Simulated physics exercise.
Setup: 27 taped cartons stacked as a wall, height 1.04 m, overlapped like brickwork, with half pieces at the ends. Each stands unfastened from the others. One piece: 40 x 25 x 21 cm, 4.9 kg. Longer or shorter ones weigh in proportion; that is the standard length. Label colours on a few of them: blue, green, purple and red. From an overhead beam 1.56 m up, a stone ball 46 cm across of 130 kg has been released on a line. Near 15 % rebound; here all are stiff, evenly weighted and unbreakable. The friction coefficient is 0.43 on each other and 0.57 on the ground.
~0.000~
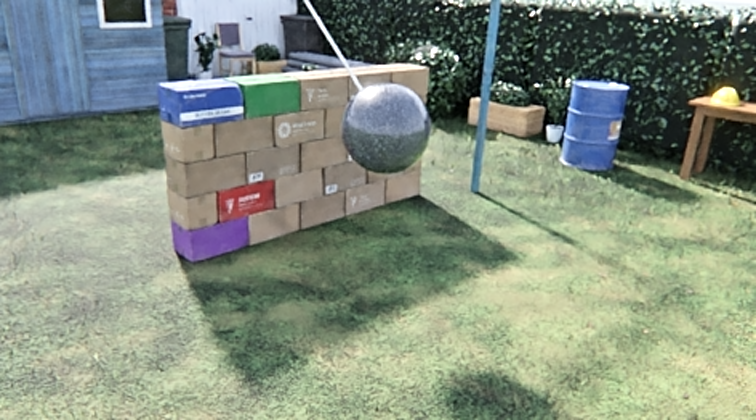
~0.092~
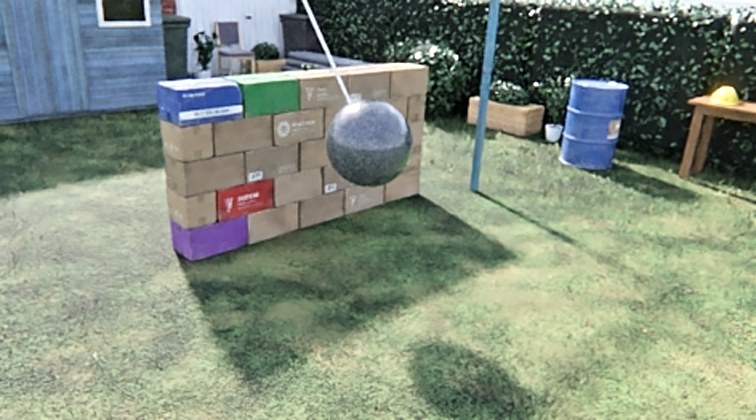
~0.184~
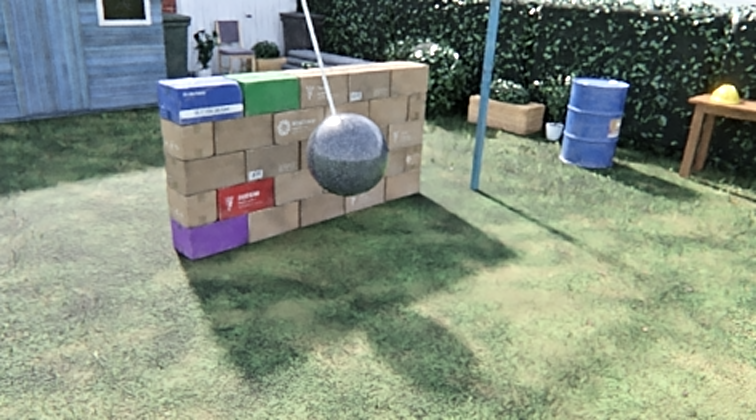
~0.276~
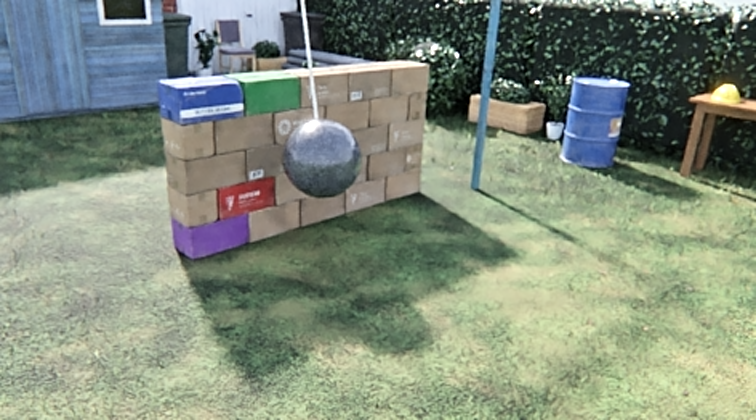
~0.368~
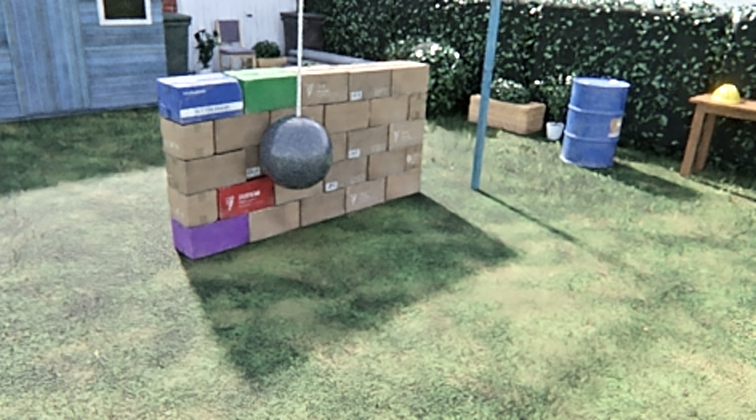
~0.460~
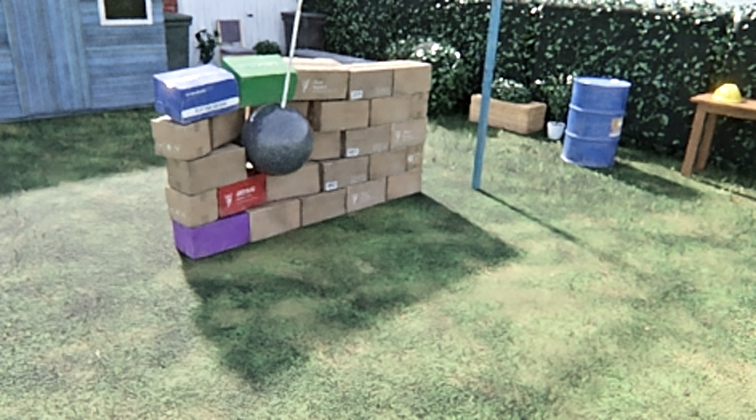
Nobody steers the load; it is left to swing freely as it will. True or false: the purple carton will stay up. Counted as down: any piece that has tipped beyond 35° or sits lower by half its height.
True.
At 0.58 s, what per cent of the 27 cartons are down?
By then, 5 per cent.
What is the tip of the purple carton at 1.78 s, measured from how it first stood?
I'd put it at roughly 0 degrees away from its starting angle.
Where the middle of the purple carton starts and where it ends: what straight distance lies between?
About 0 cm.
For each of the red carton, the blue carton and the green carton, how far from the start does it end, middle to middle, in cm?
Moved: Red 10, blue 90, green 170.
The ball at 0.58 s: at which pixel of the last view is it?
Roughly (259, 121).
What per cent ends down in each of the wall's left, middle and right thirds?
Left third 40 per cent, middle 70 per cent, right 10 per cent.
After 0.58 s, line 29° past plumb; 1 of the 27 cartons down; purple carton unmoved; green carton 28° from how it stood.
After 0.90 s, line 42° past plumb; 6 of the 27 cartons down; purple carton unmoved; green carton on its side.
After 1.38 s, line 3° before plumb; 10 of the 27 cartons down; purple carton unmoved; green carton on its side.
After 1.78 s, line 40° before plumb; 10 of the 27 cartons down; purple carton unmoved; blue carton on its side.
In the end (3.0 s), line 40° past plumb; 10 of the 27 cartons down; purple carton unmoved; blue carton on its side; green carton 83 cm lower. From the last view, middles, purple carton near (212, 230), blue carton near (151, 196).
